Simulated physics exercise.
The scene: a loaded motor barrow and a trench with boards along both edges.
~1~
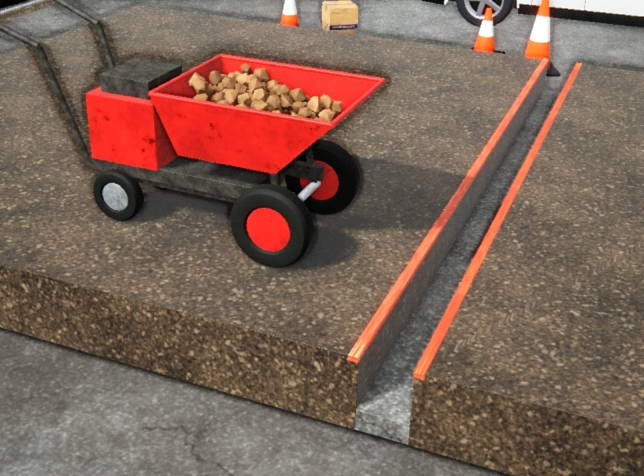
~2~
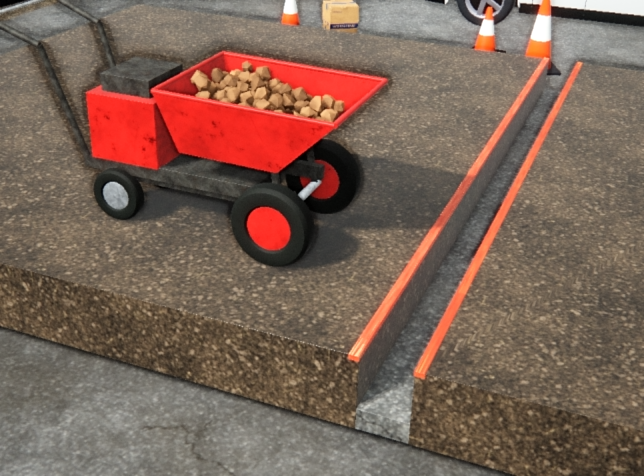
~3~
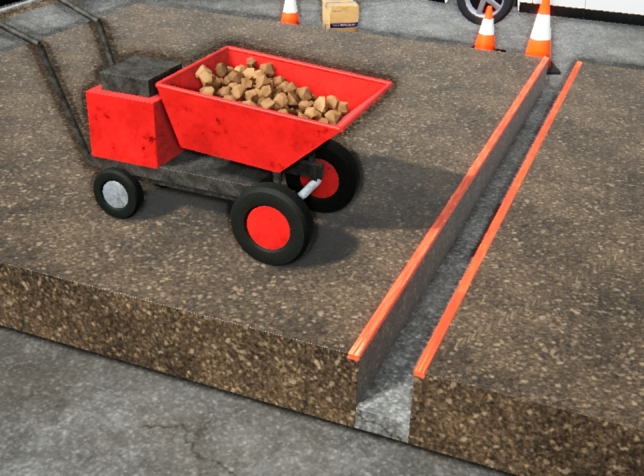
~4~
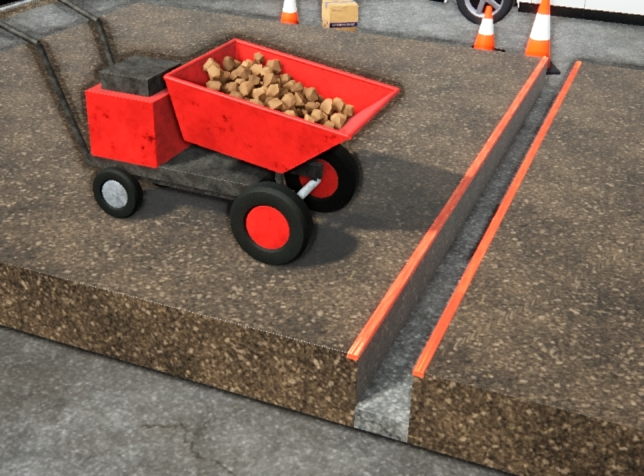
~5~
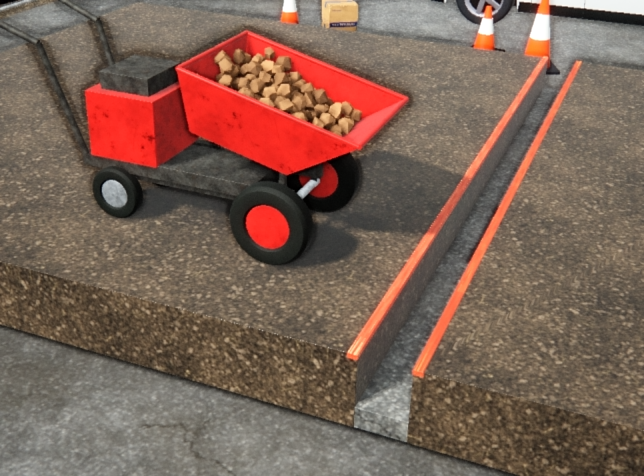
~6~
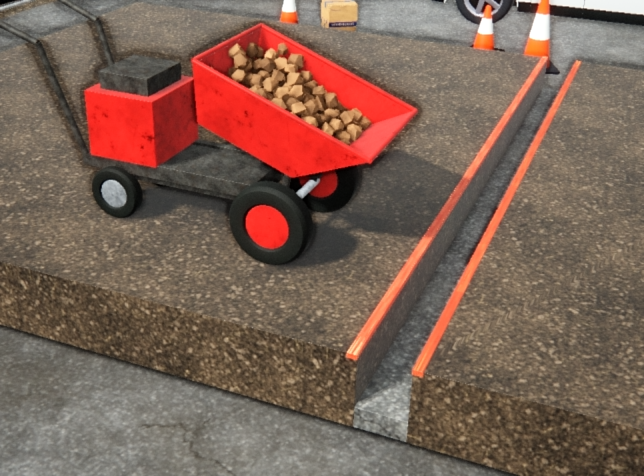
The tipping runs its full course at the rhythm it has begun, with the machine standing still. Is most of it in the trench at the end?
The trench takes more than half.
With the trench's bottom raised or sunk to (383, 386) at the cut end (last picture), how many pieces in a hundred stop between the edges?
Some 50 per cent.
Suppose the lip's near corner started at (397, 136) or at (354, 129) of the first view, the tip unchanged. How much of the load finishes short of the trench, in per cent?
First some 0, then 0 per cent.
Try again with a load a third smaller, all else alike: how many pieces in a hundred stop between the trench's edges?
Close to 80 per cent.
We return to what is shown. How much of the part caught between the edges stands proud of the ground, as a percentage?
About 5 per cent.
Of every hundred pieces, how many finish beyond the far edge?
Roughly 15 in a hundred.
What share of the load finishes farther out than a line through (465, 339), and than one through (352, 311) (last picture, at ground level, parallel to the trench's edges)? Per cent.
Roughly 10 per cent, and 80 per cent.
Just after the last frame, skip tipped steeply; every one in the skip.
A moment on, skip tipped right over; roughly half in the skip; roughly half in or heaped over the trench; just a few beyond it; just a few falling.
Further on, skip tipped right over; roughly a quarter in the skip; roughly two thirds in or heaped over the trench; about a tenth beyond it.
When it is over, skip tipped right over; roughly a quarter in the skip; roughly two thirds in or heaped over the trench; about a tenth beyond it.
